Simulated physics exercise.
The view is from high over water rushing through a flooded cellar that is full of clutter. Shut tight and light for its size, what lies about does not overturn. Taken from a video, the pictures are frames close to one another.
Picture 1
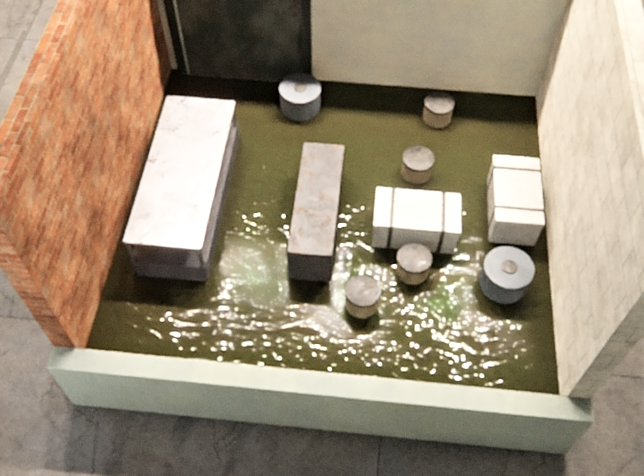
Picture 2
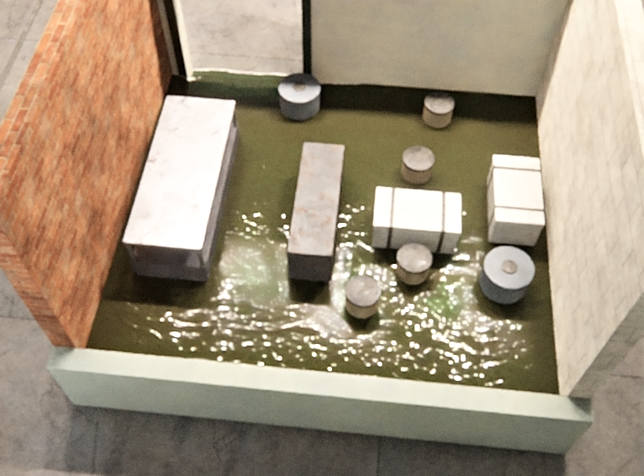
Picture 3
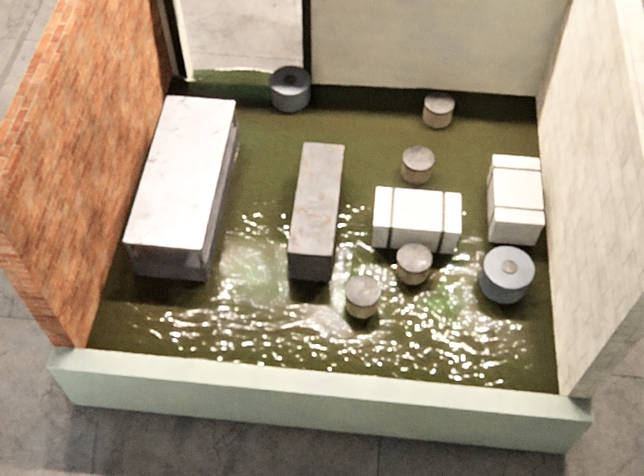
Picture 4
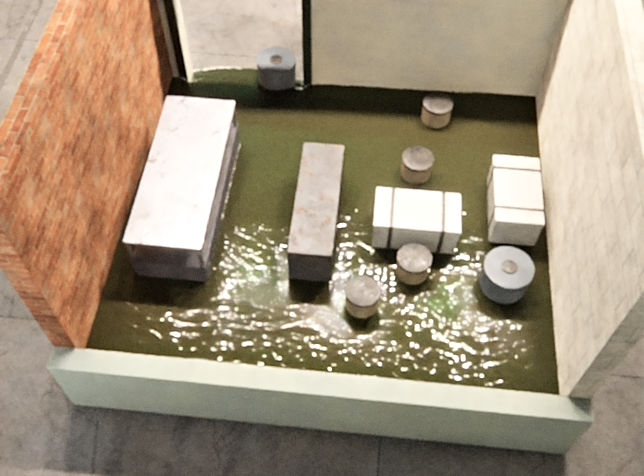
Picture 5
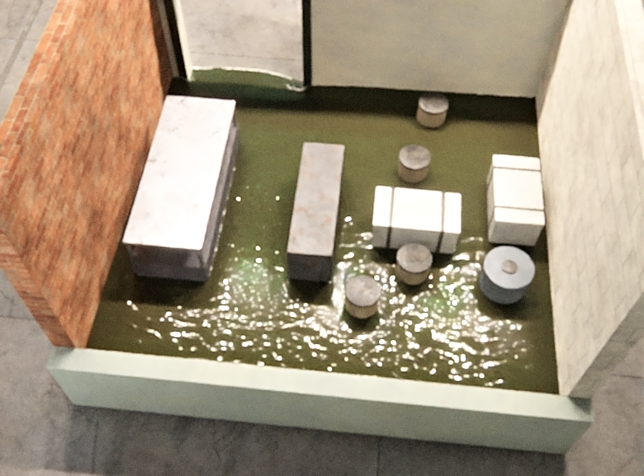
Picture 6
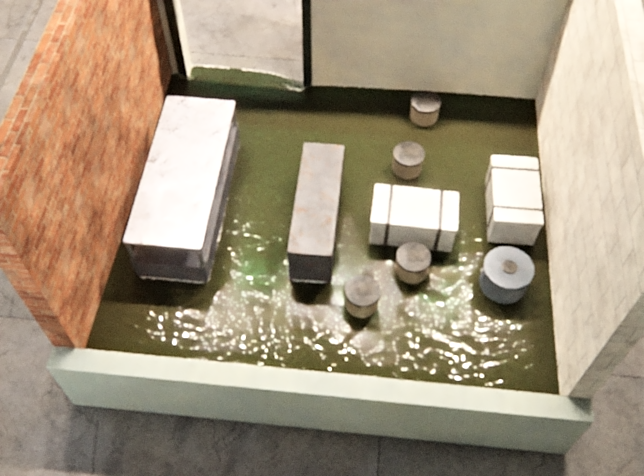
The clip opens on a flooded cellar of blocks, bound crates and round containers, with a dark panel closing the back-left doorway. The doorway opens, and a blue drum beside it drifts left and out through the gap. Two small pails at the back right then edge slightly left.
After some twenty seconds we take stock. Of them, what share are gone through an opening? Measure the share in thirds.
In thirds: One to two.
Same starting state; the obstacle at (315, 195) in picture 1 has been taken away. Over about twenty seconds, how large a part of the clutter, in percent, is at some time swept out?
Around 60%.
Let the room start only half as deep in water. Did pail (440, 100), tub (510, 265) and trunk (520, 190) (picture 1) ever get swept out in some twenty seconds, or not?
Well, in turn they're removed, not removed and not removed.
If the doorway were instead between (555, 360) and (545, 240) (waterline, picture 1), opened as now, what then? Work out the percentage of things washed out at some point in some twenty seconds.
100 %.
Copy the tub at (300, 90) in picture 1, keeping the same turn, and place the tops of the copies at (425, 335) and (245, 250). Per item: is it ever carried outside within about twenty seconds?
In turn: No, through.
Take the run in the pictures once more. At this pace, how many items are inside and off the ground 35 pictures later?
Result - 4.
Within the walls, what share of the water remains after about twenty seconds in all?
Roughly 34 in a hundred.
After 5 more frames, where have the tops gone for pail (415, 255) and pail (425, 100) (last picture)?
Look for them close to (403, 234) and (364, 86).
A moment on, 1 of 8 are out; 7 afloat.
Next, 3 of 8 are out; 5 afloat.
Later, 4 of 8 are out; 4 afloat.
In the end, 5 of 8 are out; 3 afloat.
